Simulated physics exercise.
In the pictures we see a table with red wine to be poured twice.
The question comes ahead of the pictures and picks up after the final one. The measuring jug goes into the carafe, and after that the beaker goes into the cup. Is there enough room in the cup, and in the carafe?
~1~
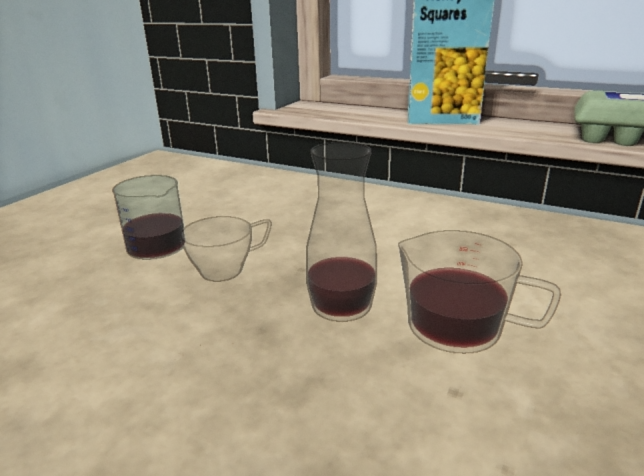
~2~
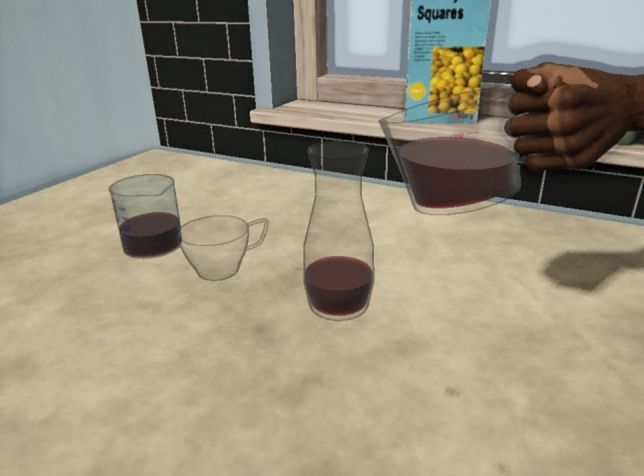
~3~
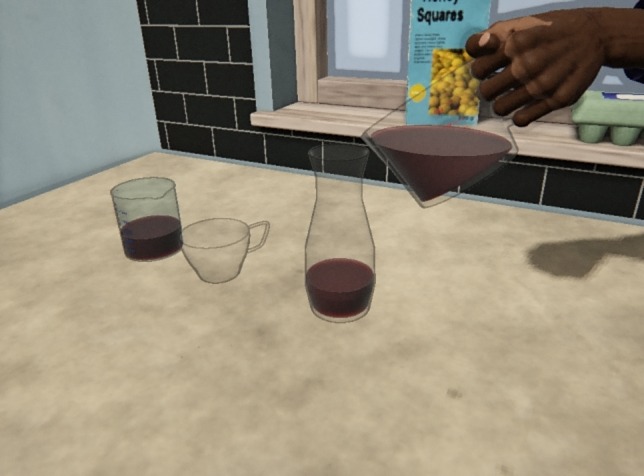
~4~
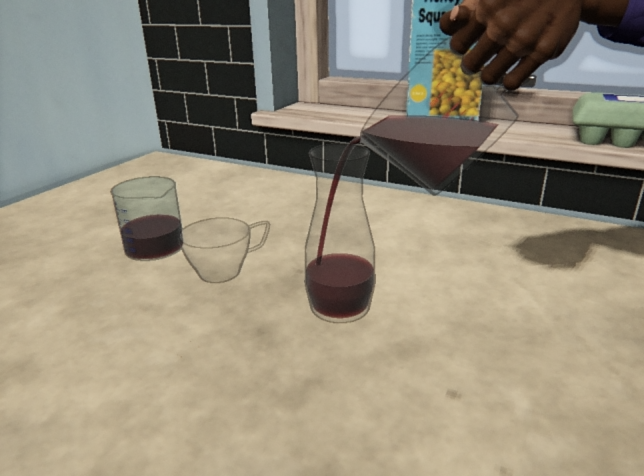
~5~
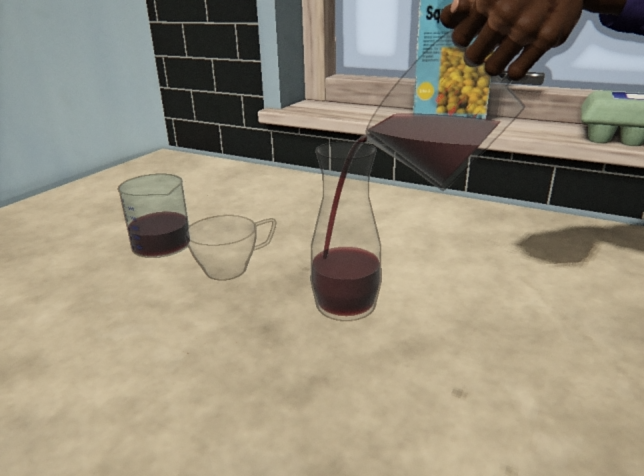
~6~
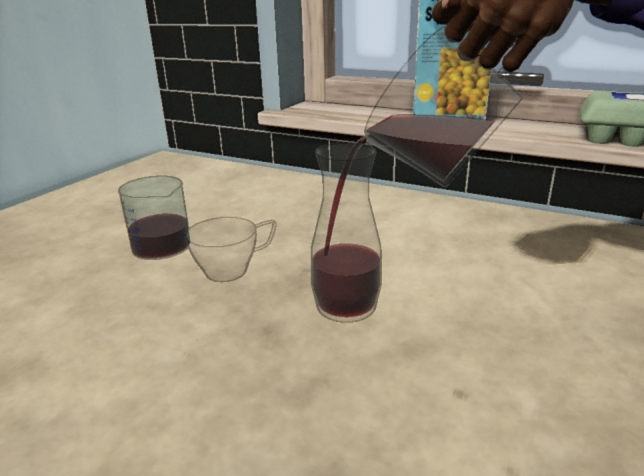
As I see it, watch the cup cope with the whole amount; watch the carafe cope with the whole amount.
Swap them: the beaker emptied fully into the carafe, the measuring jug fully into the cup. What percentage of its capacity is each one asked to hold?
Load vs capacity: 60 % first, then 110 %.
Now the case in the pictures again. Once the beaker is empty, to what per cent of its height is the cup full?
I'd put it at some 75 per cent.
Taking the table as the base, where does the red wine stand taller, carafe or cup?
Right one.
Shortly, the carafe is about half full.
At the finish, the cup is about three quarters full; the carafe is about half full.
